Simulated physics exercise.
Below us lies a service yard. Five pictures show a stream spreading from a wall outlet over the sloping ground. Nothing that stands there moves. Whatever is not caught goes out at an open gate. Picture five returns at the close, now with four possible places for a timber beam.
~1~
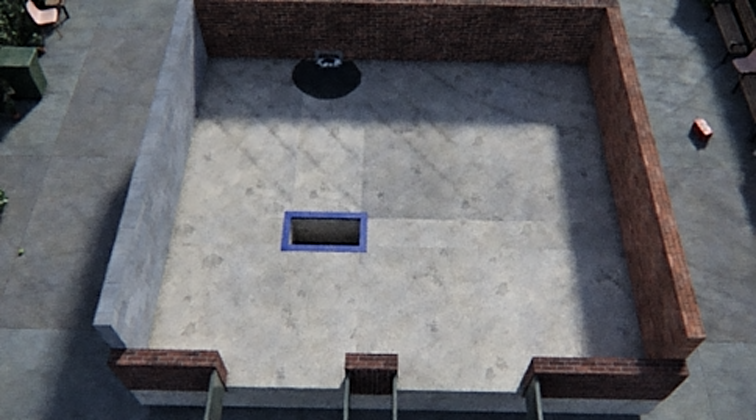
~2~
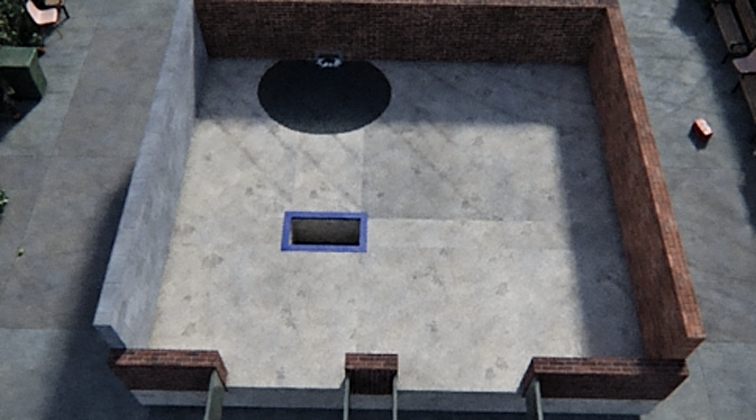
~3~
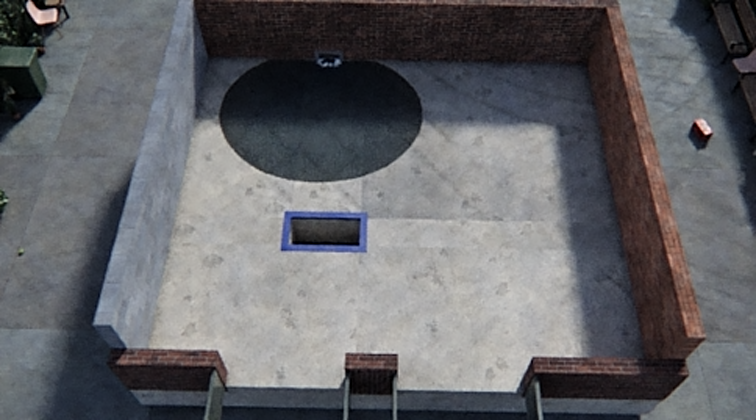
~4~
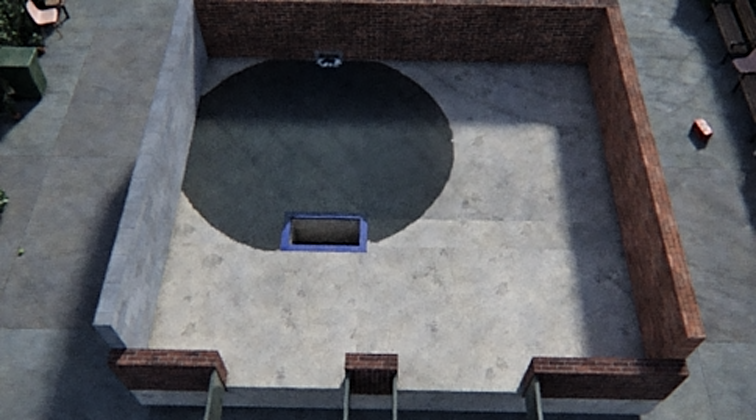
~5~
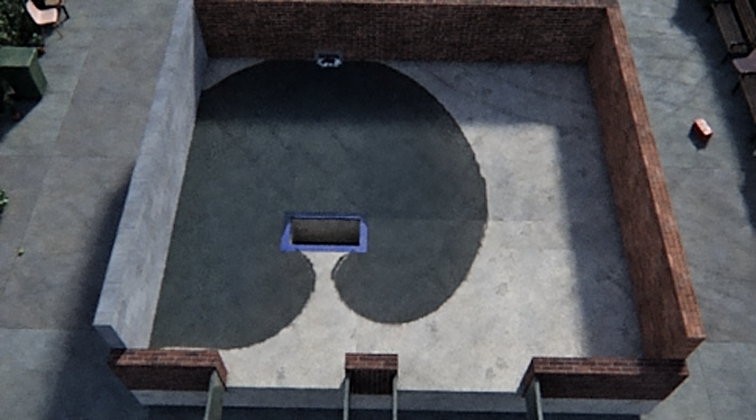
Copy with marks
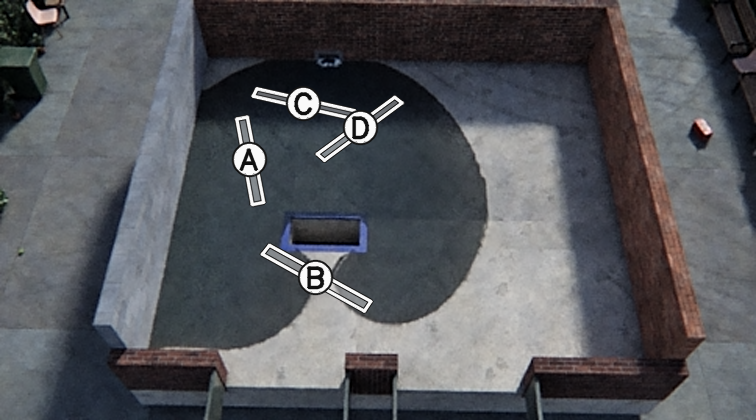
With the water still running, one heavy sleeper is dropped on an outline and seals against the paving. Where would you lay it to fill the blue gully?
A works best here.
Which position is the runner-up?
The answer is B.
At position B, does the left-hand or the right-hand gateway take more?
The left one.
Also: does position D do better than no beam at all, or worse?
It is worse.
On the marked copy, A from (242, 118) to (258, 203); B from (265, 249) to (367, 306); C from (255, 92) to (353, 114); D from (320, 157) to (398, 100).
With A, about 51 % of the stream goes into the blue gully, about 48 % out by the gates.
With B, about 34 % of the stream goes into the blue gully, about 65 % out by the gates.
With C, about 11 % of the stream goes into the blue gully, about 88 % out by the gates.
With D, about 14 % of the stream goes into the blue gully, about 84 % out by the gates.
